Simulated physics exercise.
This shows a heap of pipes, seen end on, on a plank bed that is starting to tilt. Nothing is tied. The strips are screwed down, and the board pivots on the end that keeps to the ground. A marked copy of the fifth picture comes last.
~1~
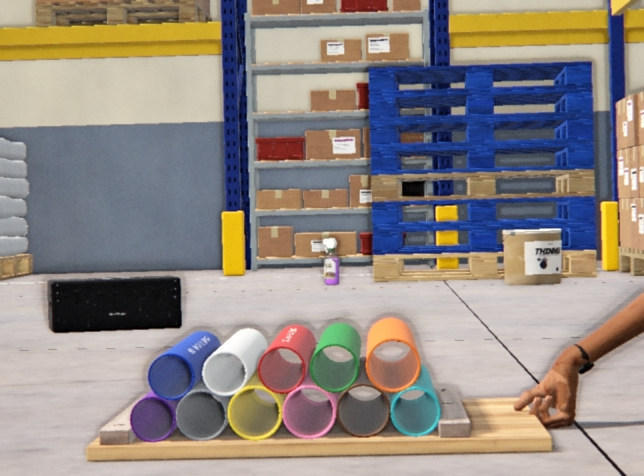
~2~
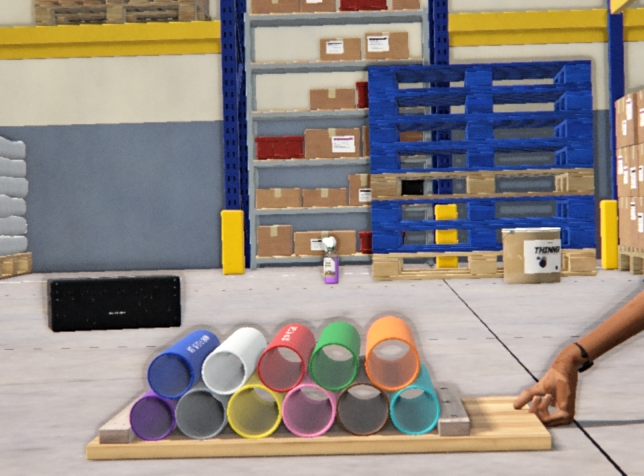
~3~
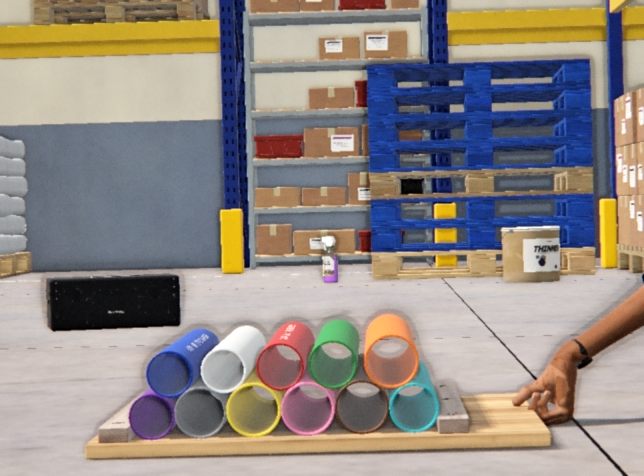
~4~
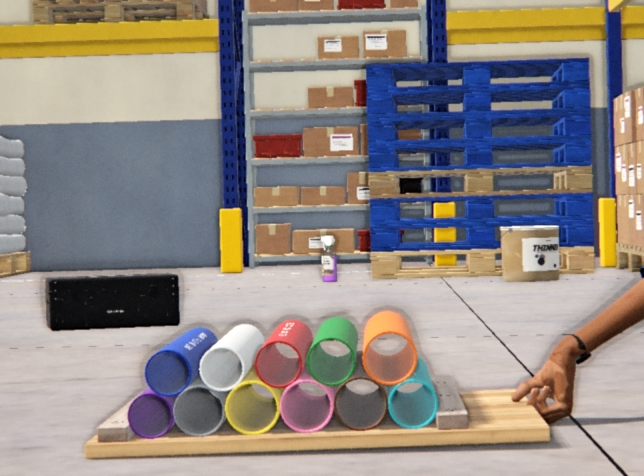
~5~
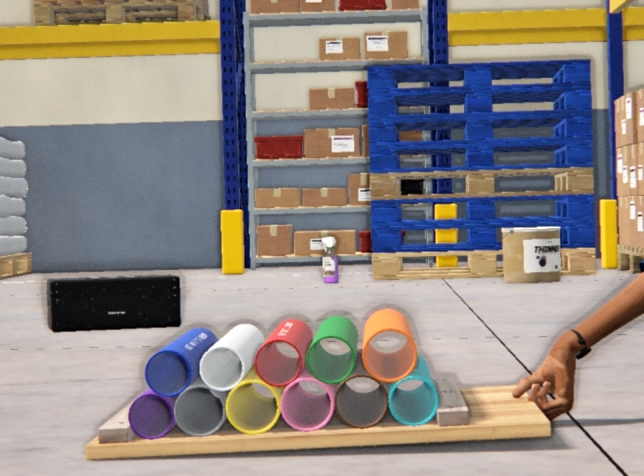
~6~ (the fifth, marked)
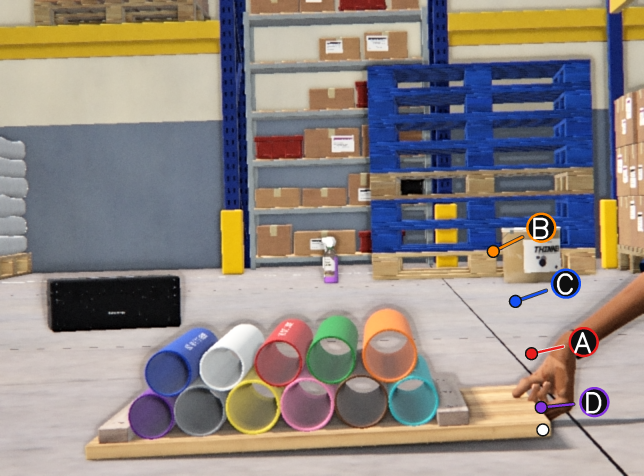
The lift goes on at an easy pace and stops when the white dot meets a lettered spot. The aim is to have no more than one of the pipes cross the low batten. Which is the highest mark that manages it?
No higher than B.
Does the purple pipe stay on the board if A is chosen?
The purple pipe: Yes.
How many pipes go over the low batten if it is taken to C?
With C, none.
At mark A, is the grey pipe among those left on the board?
Yes, with A.
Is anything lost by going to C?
No.
On the copy, A at (532, 354); B at (493, 252); C at (515, 301); D at (541, 407); the white dot at (543, 430).
On B. First, board at 16°.
Then, board at 25°.
Finally, board at 25°, one over the low batten (blue).
By contrast, A none over the low batten; C none over the low batten; D none over the low batten.
